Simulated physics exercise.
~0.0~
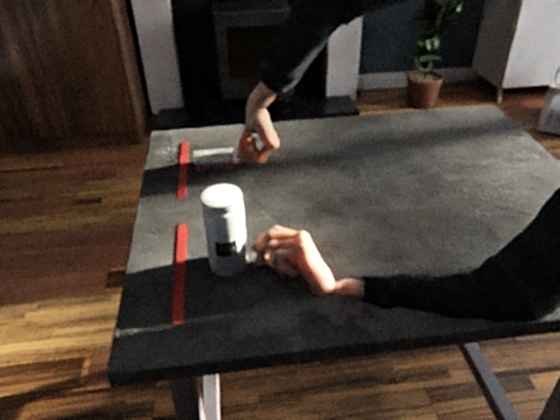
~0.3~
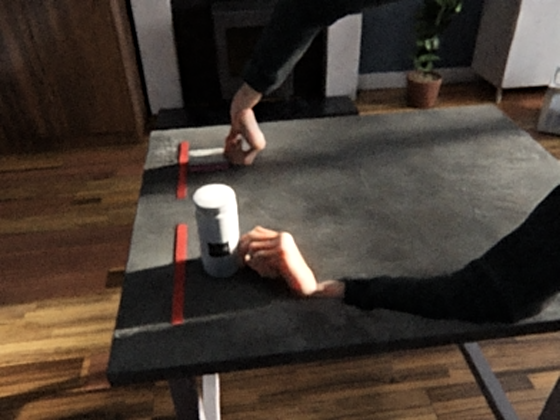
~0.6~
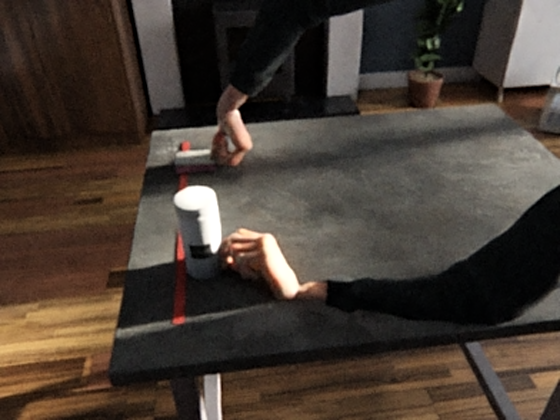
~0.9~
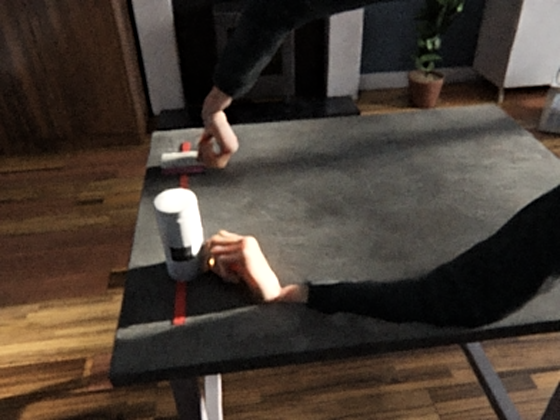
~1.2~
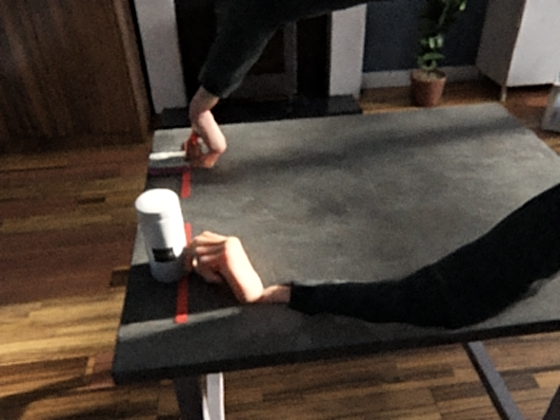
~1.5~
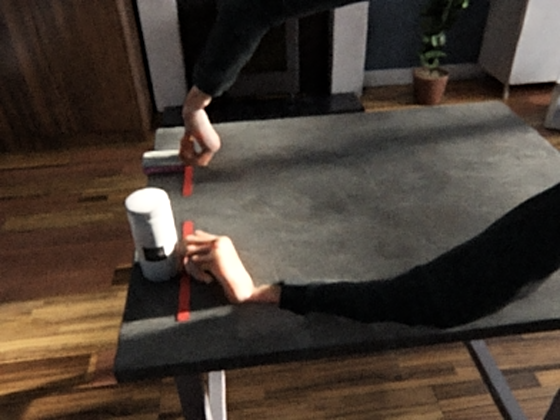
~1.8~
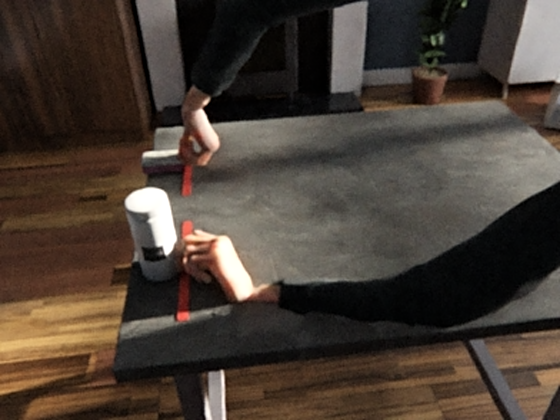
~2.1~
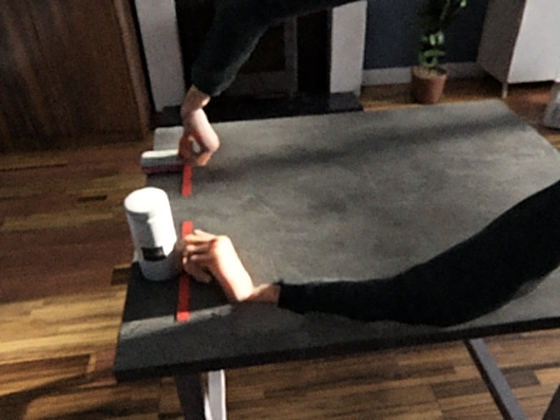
Two hands pushing a white jar and a small object leftward across red tape on a dark table, stopping near its edge.
